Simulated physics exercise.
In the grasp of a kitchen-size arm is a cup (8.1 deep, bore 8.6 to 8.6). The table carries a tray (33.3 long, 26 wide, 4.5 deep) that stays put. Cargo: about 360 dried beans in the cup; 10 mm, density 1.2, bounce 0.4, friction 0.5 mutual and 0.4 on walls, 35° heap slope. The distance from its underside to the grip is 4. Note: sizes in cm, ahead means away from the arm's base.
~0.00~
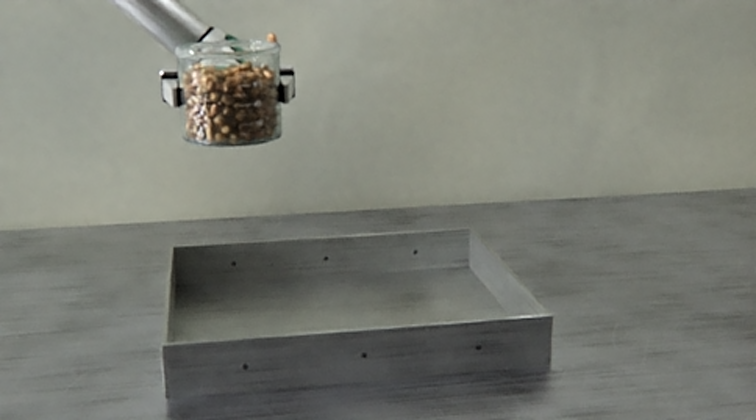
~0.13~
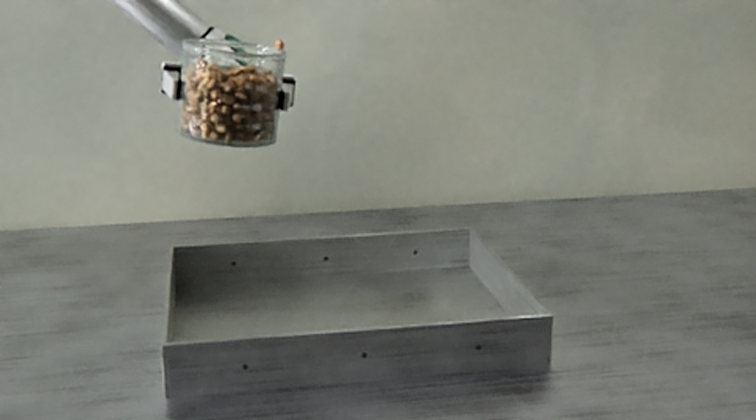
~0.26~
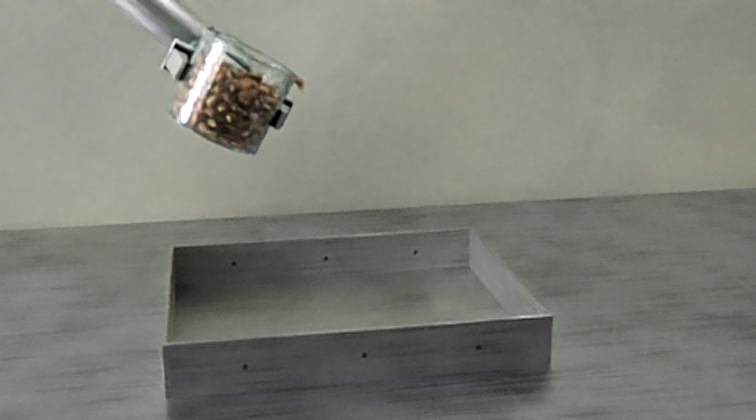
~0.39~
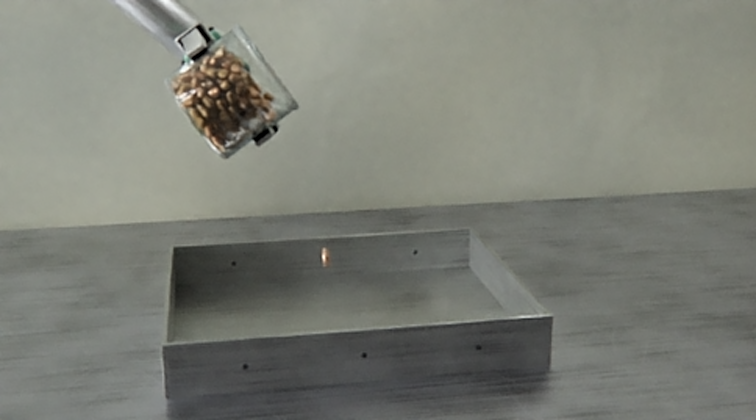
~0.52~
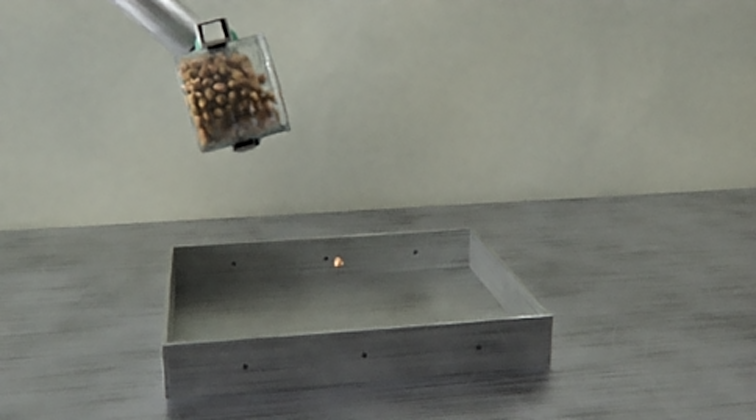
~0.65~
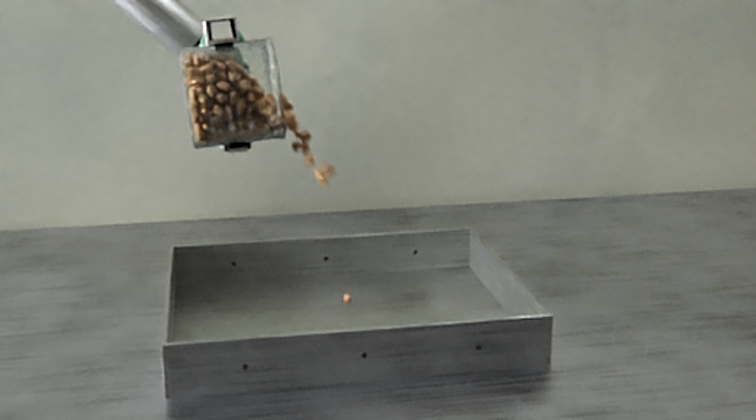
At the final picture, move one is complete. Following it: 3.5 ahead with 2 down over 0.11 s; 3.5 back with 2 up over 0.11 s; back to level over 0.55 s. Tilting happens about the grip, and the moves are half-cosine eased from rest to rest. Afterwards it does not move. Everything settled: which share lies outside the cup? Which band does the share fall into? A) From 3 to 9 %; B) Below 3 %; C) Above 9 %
C, above 9 %.
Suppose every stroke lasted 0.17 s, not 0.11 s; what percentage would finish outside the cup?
I'd expect close to 30 in a hundred.
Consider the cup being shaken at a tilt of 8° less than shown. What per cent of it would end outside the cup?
It would then be near 25 per cent.
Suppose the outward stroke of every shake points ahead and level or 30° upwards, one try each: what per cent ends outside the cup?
You'd get some 60 per cent with the first setting and some 75 per cent with the second.
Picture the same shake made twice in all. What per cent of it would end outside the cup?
Result: Approximately 60 per cent.
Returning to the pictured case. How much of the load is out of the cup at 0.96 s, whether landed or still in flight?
About 40 per cent so far.
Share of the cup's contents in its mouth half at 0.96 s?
Mouth half: Close to 45 per cent.
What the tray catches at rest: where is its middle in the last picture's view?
Middle point: About (391, 310).
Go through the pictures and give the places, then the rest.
In the first frame, cup middle at (231, 94), level; upper third of the load around (233, 81), from x 190 to 275, top at y 40; 364 in the cup.
In the second frame, cup middle at (231, 94), tilted 8° forward; upper third of the load around (228, 81), from x 185 to 280, top at y 45.
In the third frame, cup middle at (231, 94), tilted 29° forward; upper third of the load around (222, 81), from x 175 to 300, top at y 55; 363 in the cup, 1 in flight or on a rim.
In the fourth frame, cup middle at (231, 94), tilted 56° forward; upper third of the load around (221, 78), from x 175 to 325, top at y 50; 363 in the cup, 1 in the tray.
In the fifth frame, cup middle at (231, 94), tilted 77° forward; upper third of the load around (220, 75), from x 185 to 340, top at y 60; 363 in the cup, 1 in the tray.
In the sixth frame, cup middle at (231, 94), tilted 85° forward; upper third of the load around (214, 80), from x 190 to 350, top at y 55; 355 in the cup, 1 in the tray, 8 in flight or on a rim.
By 0.96 s, tilted 80° forward, highest piece 24 above the table; 217 in the cup, 74 in the tray, 73 in flight or on a rim.
By 1.27 s, tilted 15° forward, highest piece 27 above the table; 205 in the cup, 157 in the tray, 2 in flight or on a rim.
By 1.62 s, level, highest piece 26 above the table; 205 in the cup, 159 in the tray.
By 2.67 s, level, highest piece 26 above the table; 205 in the cup, 159 in the tray.
Final count, 205 in the cup, 159 in the tray. That is 44 % outside the cup.
